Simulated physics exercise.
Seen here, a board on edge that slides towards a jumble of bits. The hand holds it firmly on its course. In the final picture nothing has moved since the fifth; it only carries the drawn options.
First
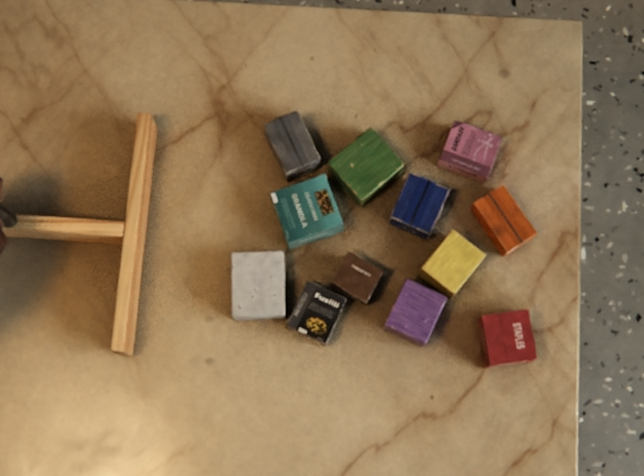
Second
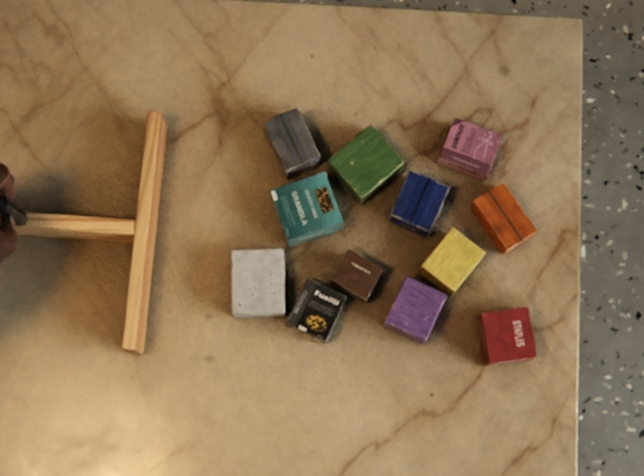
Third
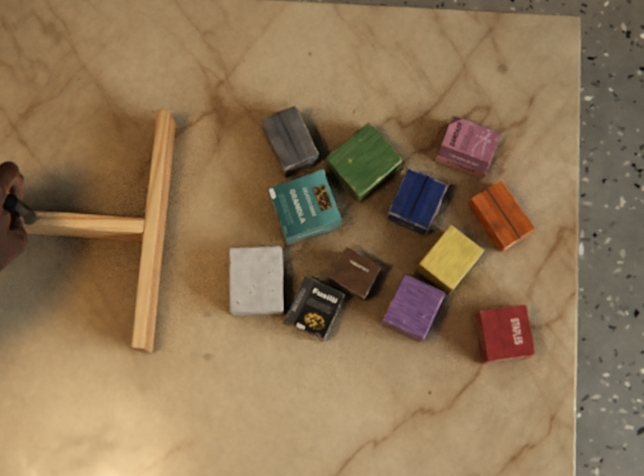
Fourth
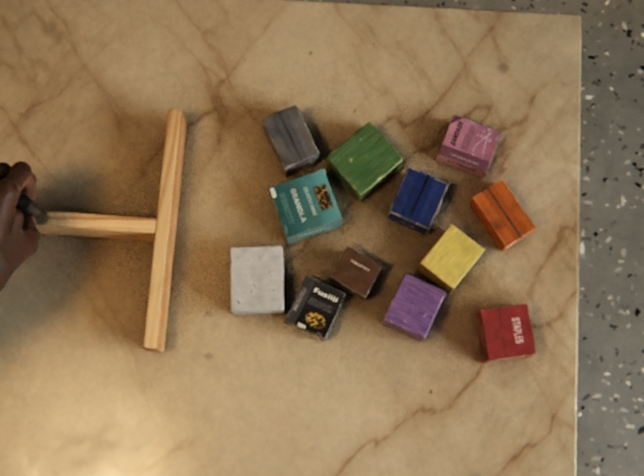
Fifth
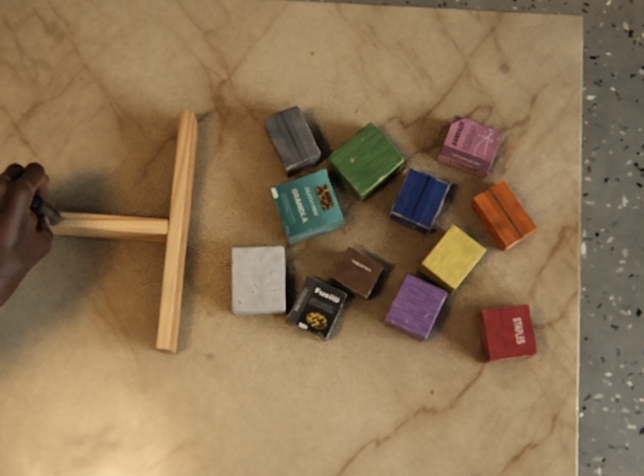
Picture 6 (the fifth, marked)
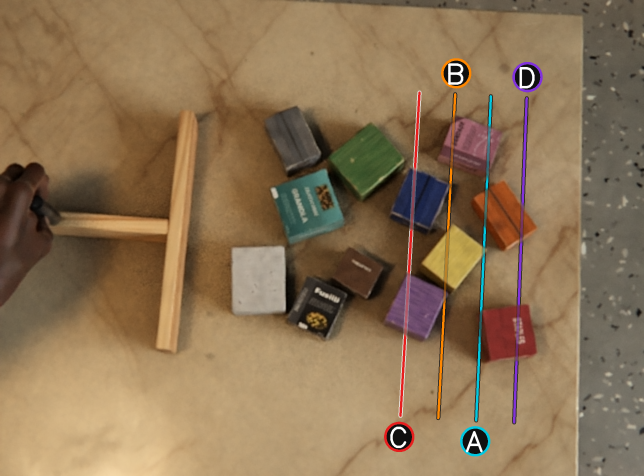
A hand slides a wooden board on a handle slowly rightward across a marbled surface, nearer scattered colourful blocks.
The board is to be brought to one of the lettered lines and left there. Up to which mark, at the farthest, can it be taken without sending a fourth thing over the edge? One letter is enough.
Up to line B.
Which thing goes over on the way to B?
The red box goes over.
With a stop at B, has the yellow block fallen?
By then, no.
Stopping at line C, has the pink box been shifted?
Yes.
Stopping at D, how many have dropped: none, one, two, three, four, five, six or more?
Six or more.
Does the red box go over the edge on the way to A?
Yes.
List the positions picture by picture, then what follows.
The first picture shows yellow block (451, 265); pink box (470, 152); blue box (419, 206).
The second picture shows board (141, 228); green block (366, 165).
The third picture shows board (151, 226); white block (257, 281).
The fourth picture shows board (163, 226); orange box (502, 215).
The fifth picture shows board (175, 227); turquoise packet (308, 208); red box (507, 335); black packet (317, 308).
On the marked copy, A at (484, 253); B at (447, 251); C at (410, 249); D at (521, 255).
Following B. Soon after the start, board (273, 232); grey box (309, 140); black packet (351, 323).
Later, board (370, 238); red box (539, 336); orange box (515, 212).
In the end, board (445, 242); red box over the edge; orange box (583, 205); one fallen.
As for the rest, A drops five; C is within the limit but short; D drops nine.
